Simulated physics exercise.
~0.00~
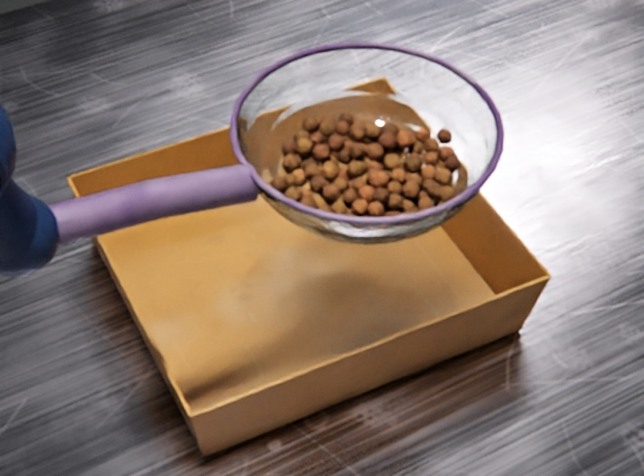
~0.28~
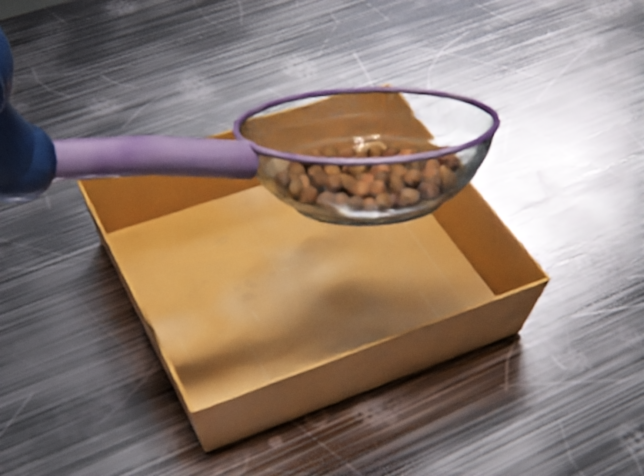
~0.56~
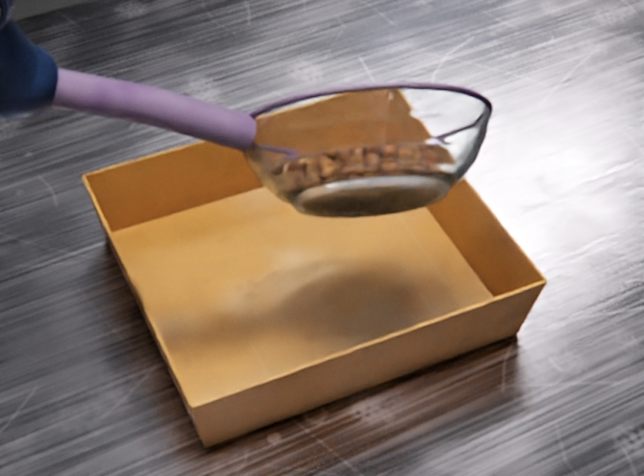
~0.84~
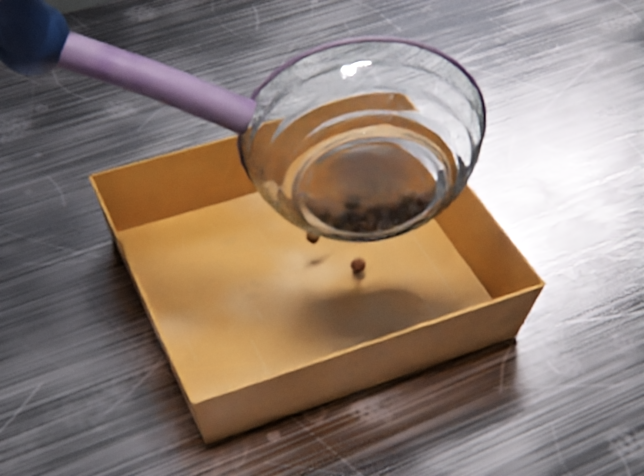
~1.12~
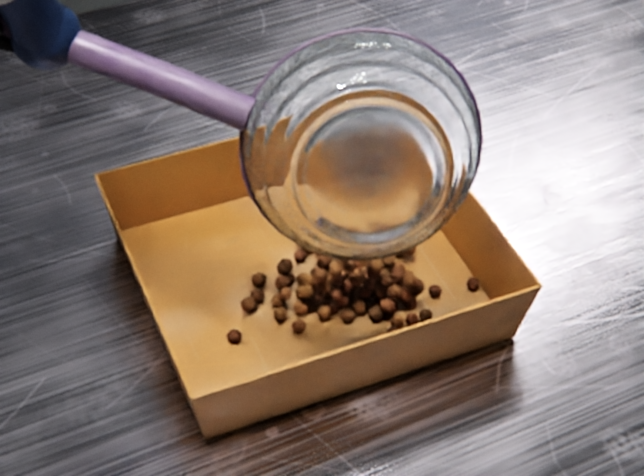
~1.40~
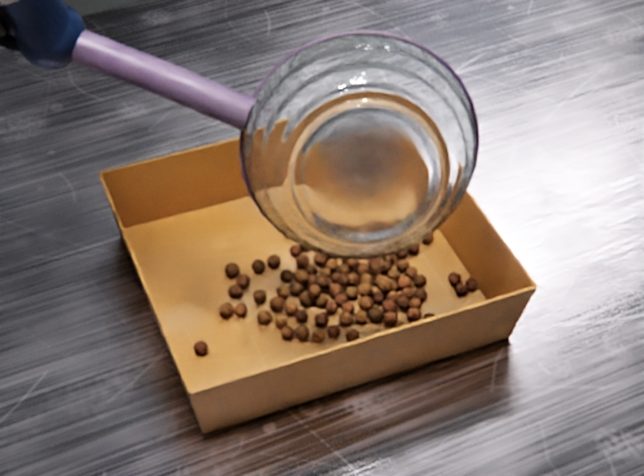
A clear, round ladle with a purple rim and handle, held by a dark blue arm at the left, hangs over a shallow tan tray on a streaked grey surface, seen from above at an angle. Small brown cereal balls lie heaped in its bowl. As the view drifts slightly sideways, the arm tips the ladle steadily toward the viewer, and the balls shift forward until the first few drop. The rest then pour out in a bunch and scatter across the tray. At the end the emptied ladle stays tipped above them, with the balls spread over the tray floor.
